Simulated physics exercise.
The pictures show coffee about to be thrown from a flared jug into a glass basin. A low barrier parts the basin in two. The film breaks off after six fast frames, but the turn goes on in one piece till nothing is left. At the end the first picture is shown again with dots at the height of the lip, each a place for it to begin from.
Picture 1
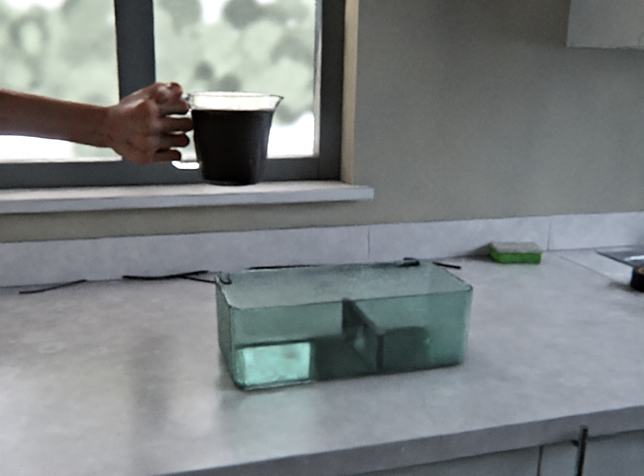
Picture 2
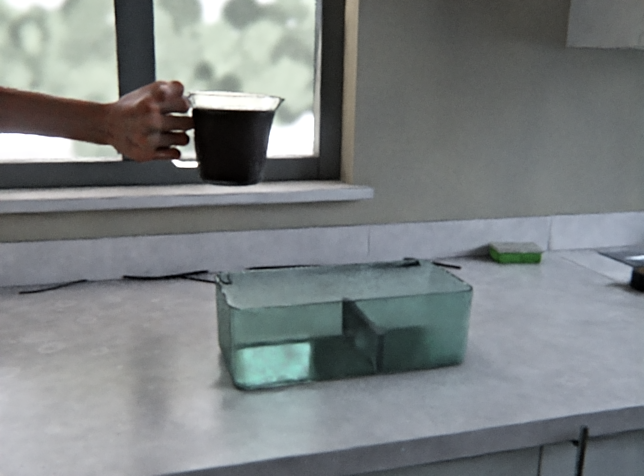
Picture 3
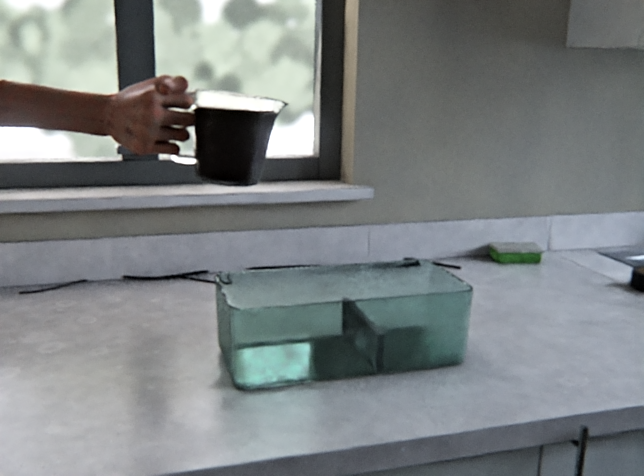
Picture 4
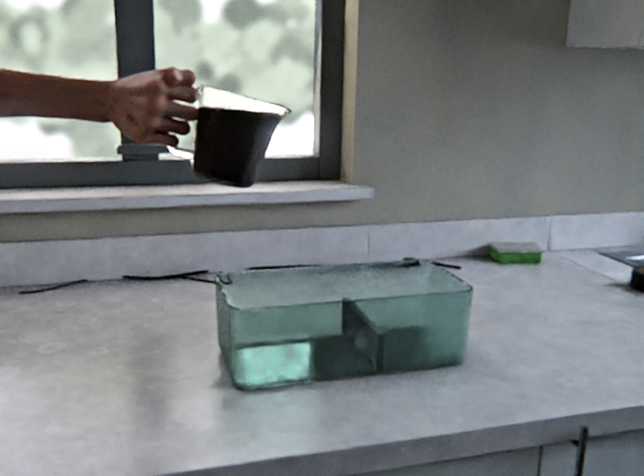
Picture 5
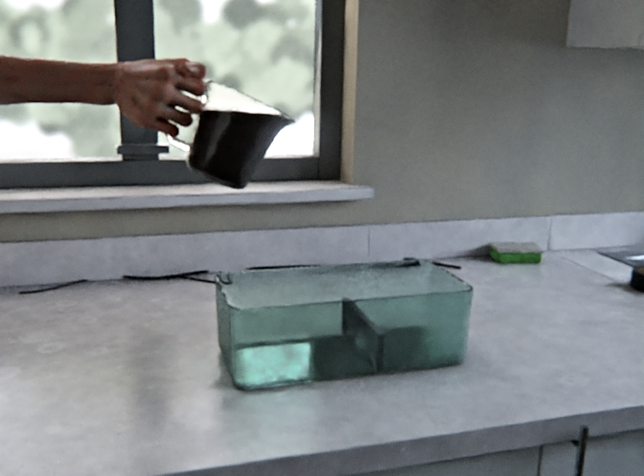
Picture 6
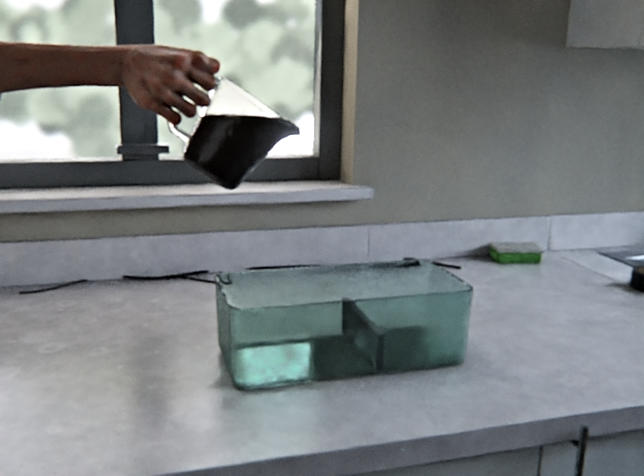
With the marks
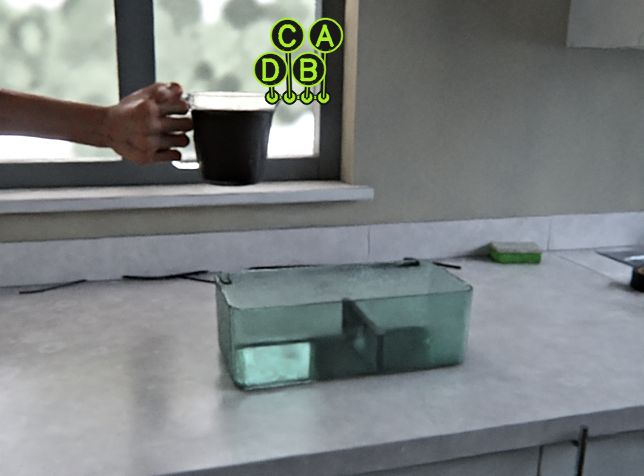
Hand holding a flared jug of dark coffee above a divided glass basin, then tilting it rightward until coffee reaches the lip.
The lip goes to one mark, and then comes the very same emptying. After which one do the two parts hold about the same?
B beats the others.
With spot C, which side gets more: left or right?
More ends on the left.
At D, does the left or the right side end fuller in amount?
More ends on the left.
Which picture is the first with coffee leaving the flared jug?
Picture 6.
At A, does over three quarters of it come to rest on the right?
Yes, it does.
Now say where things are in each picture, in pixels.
Upright, lip at (283, 97); basin from (232, 388) to (463, 361); top of the wall at (362, 314); nothing has left yet, in the first picture.
Upright, lip at (284, 98); nothing has left yet, in the second picture.
Tipped about 6°, lip at (287, 103); nothing has left yet, in the third picture.
Tipped about 14°, lip at (290, 111); nothing has left yet, in the fourth picture.
Tipped about 24°, lip at (294, 121); nothing has left yet, in the fifth picture.
Tipped about 35°, lip at (295, 134); coffee is over the lip, down to (295, 134), in the sixth picture.
In lime, A at (323, 97); B at (306, 97); C at (289, 97); D at (272, 97).
Choosing A, about 11 % ends left of the wall and 87 % right of it.
Choosing B, about 54 % ends left of the wall and 44 % right of it.
Choosing C, about 89 % ends left of the wall and 6 % right of it; 6 % is lost outside.
Choosing D, about 92 % ends left of the wall and 3 % right of it; 4 % is lost outside.
